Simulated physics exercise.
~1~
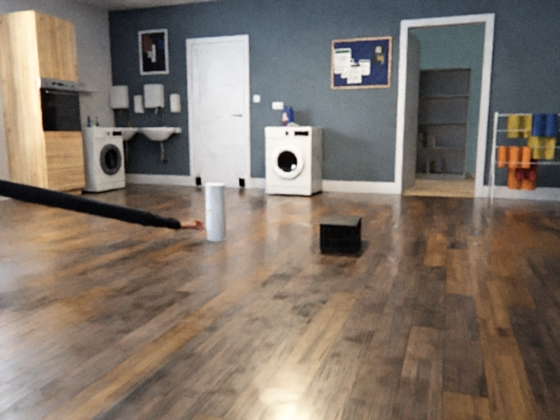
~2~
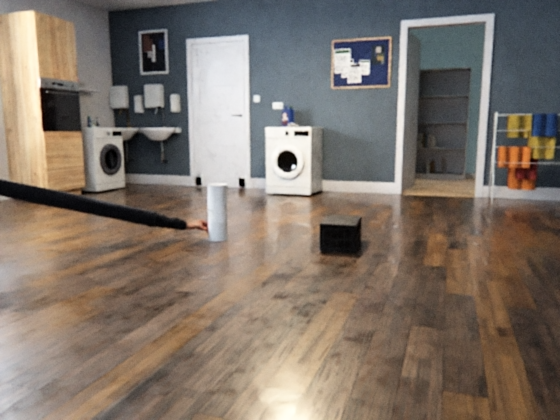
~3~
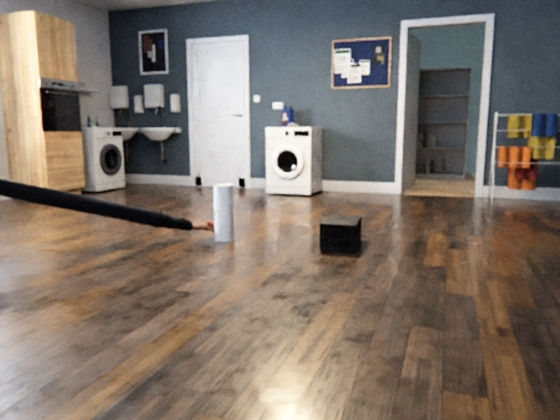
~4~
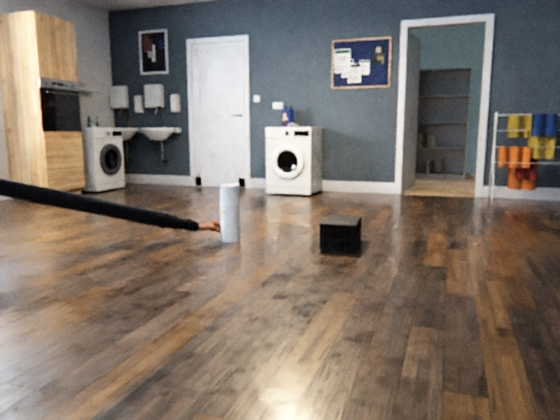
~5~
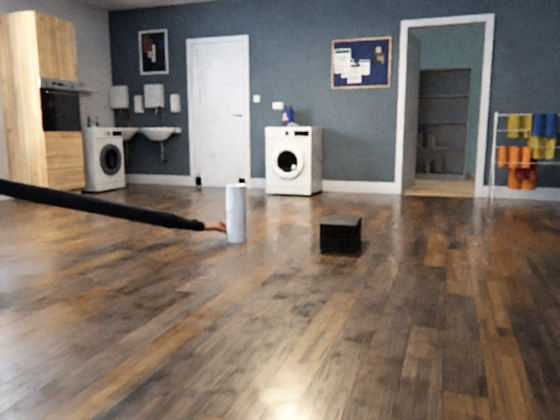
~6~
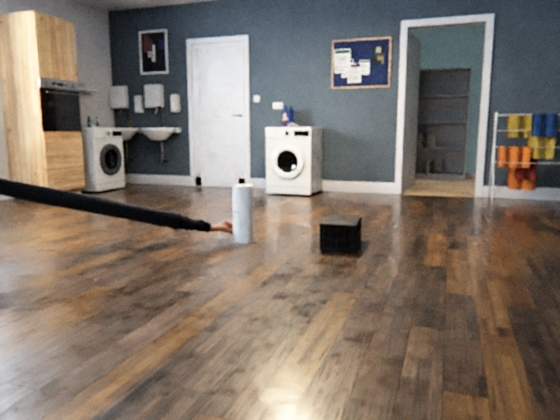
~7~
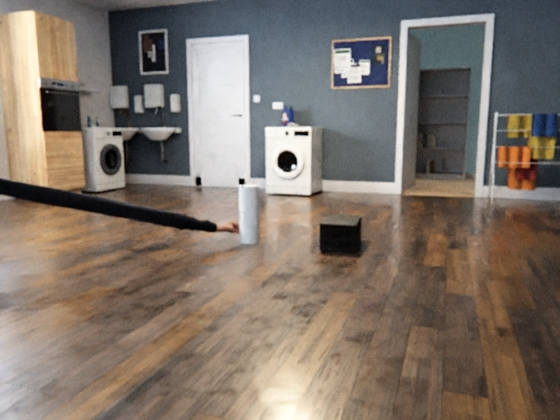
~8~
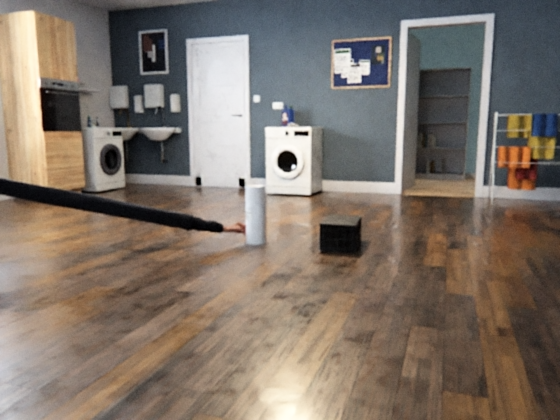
A white canister slides upright to the right as a fingertip pushes it toward a black crate.
